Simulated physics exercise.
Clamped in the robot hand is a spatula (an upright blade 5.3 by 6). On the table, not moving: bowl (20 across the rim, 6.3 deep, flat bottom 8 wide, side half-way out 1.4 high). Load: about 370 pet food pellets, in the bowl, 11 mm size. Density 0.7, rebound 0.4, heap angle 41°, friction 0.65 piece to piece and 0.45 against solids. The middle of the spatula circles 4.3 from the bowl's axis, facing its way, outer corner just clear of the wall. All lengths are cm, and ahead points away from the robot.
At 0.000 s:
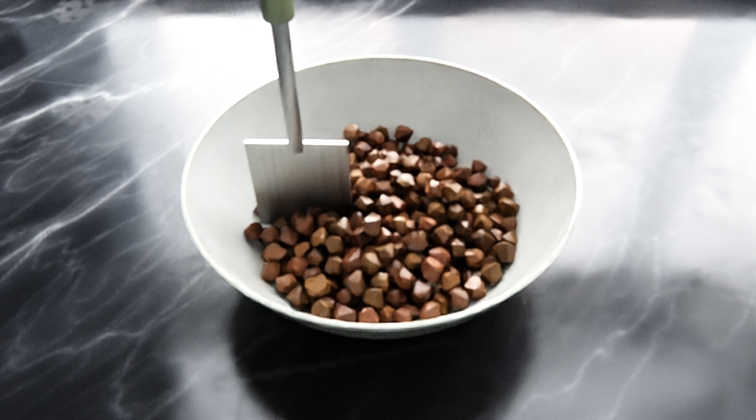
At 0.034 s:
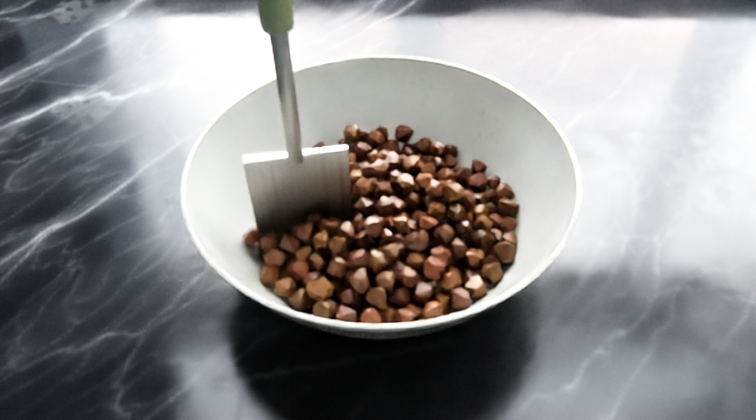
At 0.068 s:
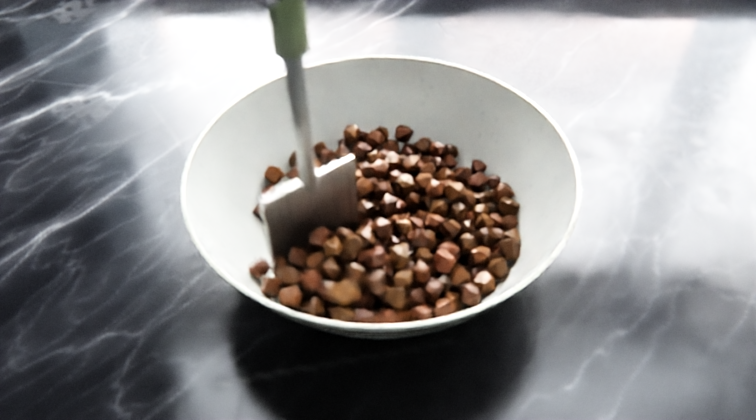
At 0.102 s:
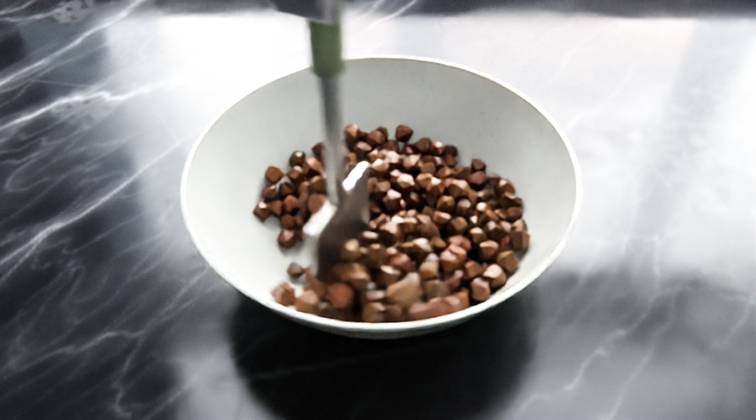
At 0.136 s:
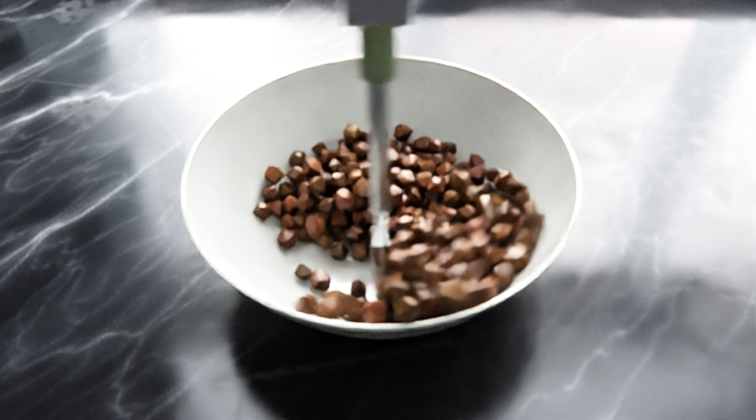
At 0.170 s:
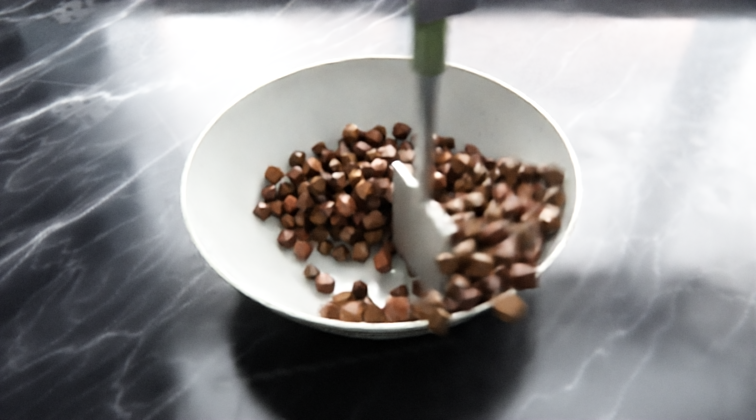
To begin with, a flat metal spatula with a green handle stands at the left side of a white bowl of brown pellets on a dark marbled table. It then sweeps along the near side toward the right, turning as it goes, pushing pellets against the right wall and baring some of the bowl's bottom.
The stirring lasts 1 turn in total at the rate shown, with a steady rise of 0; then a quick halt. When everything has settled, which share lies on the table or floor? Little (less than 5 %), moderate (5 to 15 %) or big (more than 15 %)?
Answer: Big; more than 15 % of the pet food pellets finish on the table or floor.
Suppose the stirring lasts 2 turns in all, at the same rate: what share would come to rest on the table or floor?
It would be near 35 per cent.
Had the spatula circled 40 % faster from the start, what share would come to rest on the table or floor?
In that case some 45 per cent.
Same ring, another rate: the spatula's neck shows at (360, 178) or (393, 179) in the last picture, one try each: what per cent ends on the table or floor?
About 15 and 15 per cent.
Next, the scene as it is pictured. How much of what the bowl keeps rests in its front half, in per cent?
Some 65 per cent.
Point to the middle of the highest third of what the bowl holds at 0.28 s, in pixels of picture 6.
Around (474, 113).
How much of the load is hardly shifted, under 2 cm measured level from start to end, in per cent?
Roughly 5 per cent.
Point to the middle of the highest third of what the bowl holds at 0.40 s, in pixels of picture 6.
At about (297, 116).
After 0.28 s, 209° round, highest piece 11 above the table; 357 in the bowl, 6 on the table or floor, 11 in flight or on the tool.
After 0.40 s, 299° round, highest piece 9 above the table; 317 in the bowl, 23 on the table or floor, 34 in flight or on the tool.
After 0.65 s, 0° round, highest piece 7 above the table; 294 in the bowl, 80 on the table or floor.
After 1.35 s, 0° round, highest piece 7 above the table; 294 in the bowl, 80 on the table or floor.
At rest, 294 in the bowl, 80 on the table or floor. That is 21 % on the table or floor.
